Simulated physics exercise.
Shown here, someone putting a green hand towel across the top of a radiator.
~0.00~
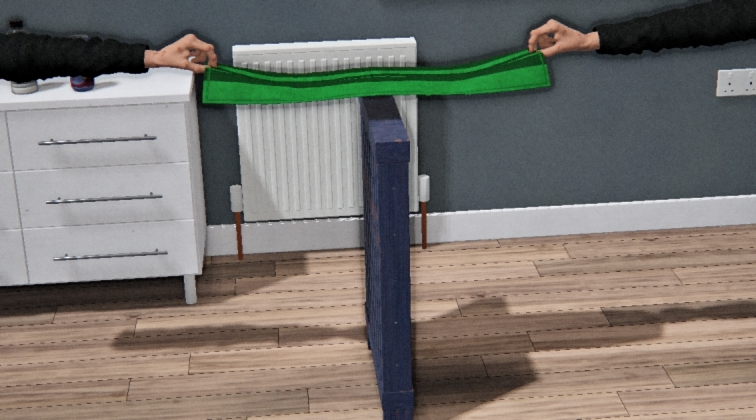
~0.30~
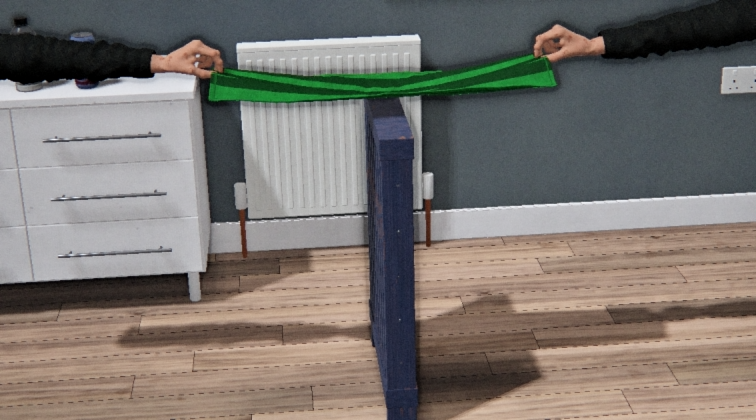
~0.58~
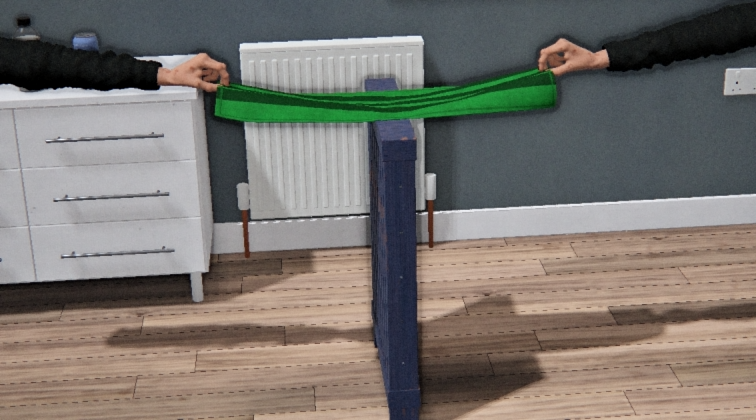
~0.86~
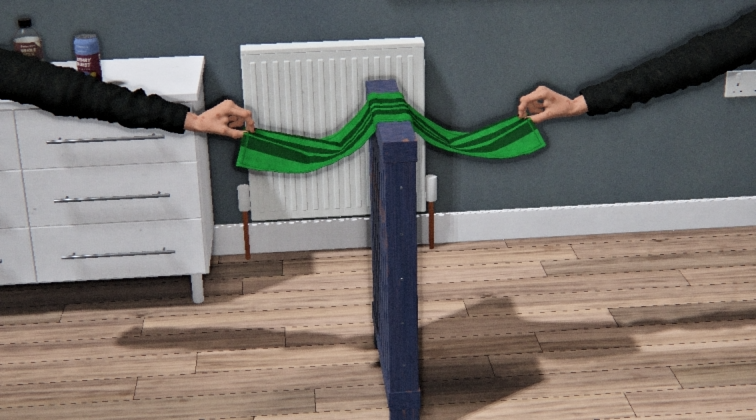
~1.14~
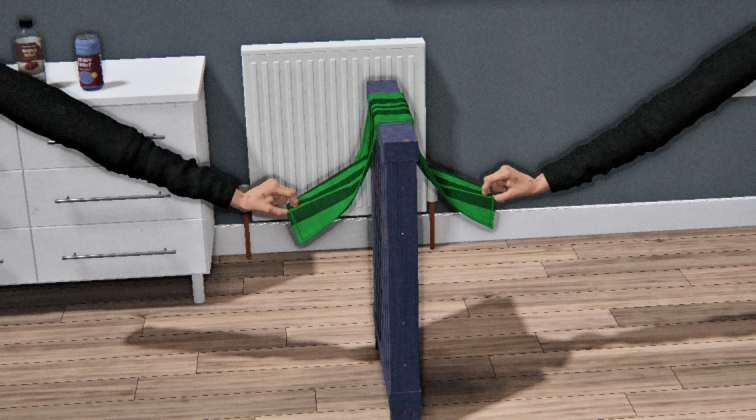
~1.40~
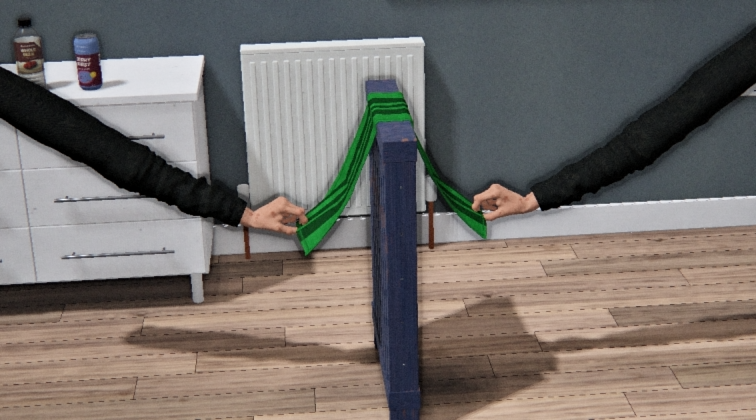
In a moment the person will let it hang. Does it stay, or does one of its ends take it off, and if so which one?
Oh, it's going to stay settled.
After 1.56 s, hand towel hanging on both sides, left end near (311, 239), right end near (466, 230).
After 1.66 s, hand towel hanging on both sides, left end near (347, 251), right end near (432, 243).
After 1.74 s, hand towel hanging on both sides, left end near (376, 253), right end near (409, 246).
At rest, hand towel hanging on both sides, left end near (376, 253), right end near (409, 246). The green hand towel stays on top.
